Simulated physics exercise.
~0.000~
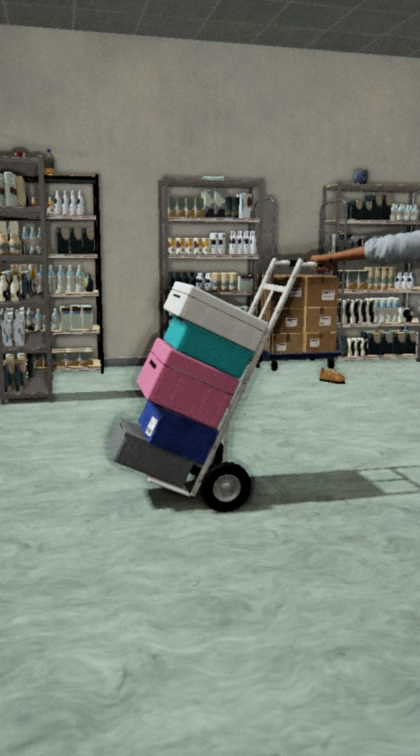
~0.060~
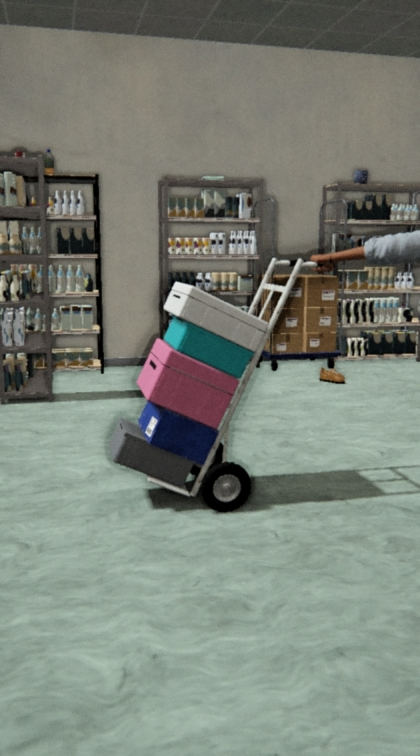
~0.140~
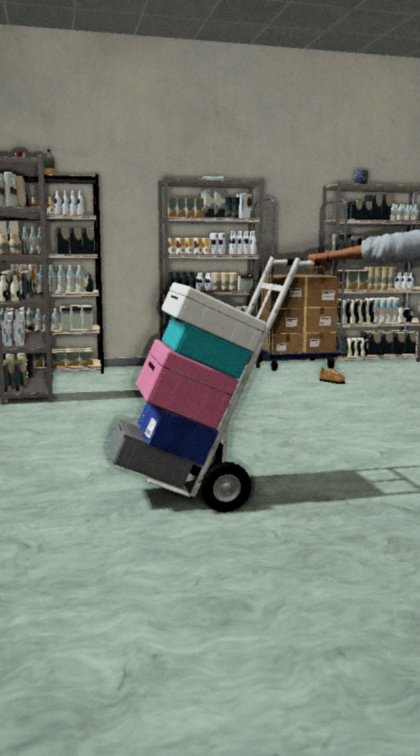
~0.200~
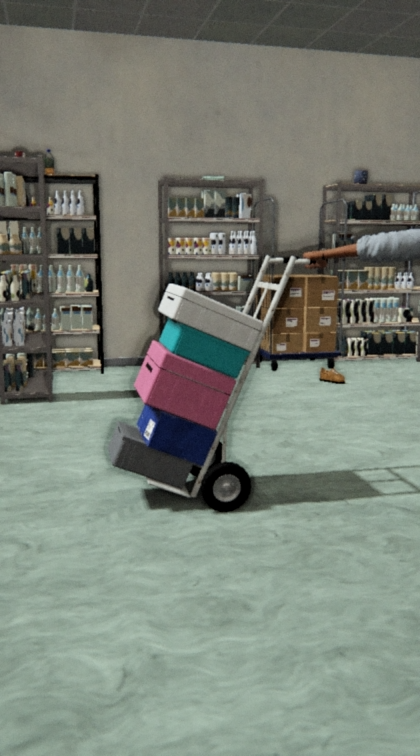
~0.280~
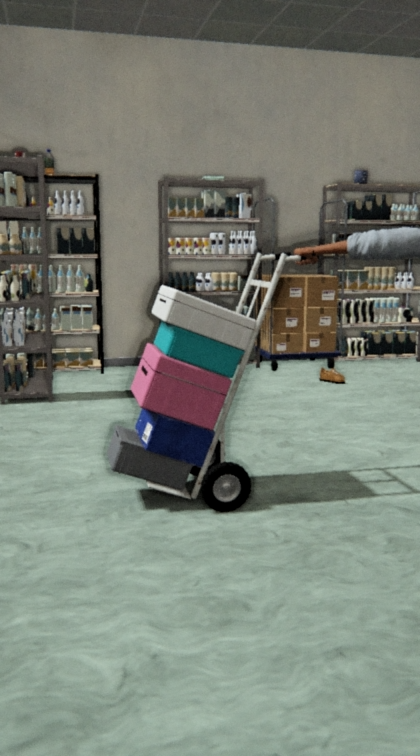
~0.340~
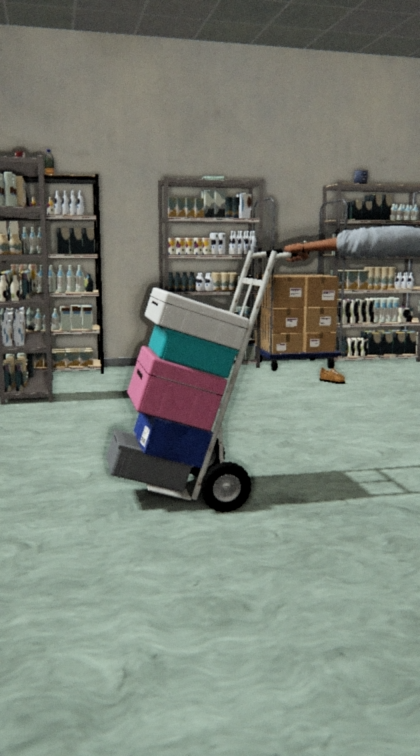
An arm at the right slowly tilts a hand truck of five stacked containers more upright.
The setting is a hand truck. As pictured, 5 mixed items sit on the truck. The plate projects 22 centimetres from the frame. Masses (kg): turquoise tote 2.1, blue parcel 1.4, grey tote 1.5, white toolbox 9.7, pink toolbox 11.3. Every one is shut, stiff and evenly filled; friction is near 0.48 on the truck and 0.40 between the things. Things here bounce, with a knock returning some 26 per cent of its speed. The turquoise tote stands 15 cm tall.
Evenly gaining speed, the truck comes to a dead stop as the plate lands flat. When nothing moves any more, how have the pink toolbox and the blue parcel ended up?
One by one: The pink toolbox has tipped; the blue parcel has tipped.
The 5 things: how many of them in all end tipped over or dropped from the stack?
It adds up to 4.
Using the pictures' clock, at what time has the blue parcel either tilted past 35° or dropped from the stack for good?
Somewhere about 1.0 s.
By 0.84 s, truck upright; pink toolbox rocked 20° off its seat near (122, 405); blue parcel rocked 20° off its seat near (149, 442); white toolbox rocked 20° off its seat.
By 1.14 s, truck upright; turquoise tote, white toolbox and pink toolbox now dropped from the stack; blue parcel rocked 61° off its seat near (127, 435); grey tote rocked 4° off its seat.
By 1.34 s, truck upright; blue parcel on its side near (102, 443); grey tote rocked 4° off its seat.
By 1.64 s, truck upright; blue parcel upside down near (66, 467); grey tote rocked 4° off its seat.
When it is over (2.6 s), dropped from the stack and tipped over, turquoise tote, blue parcel, white toolbox and pink toolbox; grey tote within 10 cm of the start. End places, in pixels of the last picture, blue parcel near (77, 477).
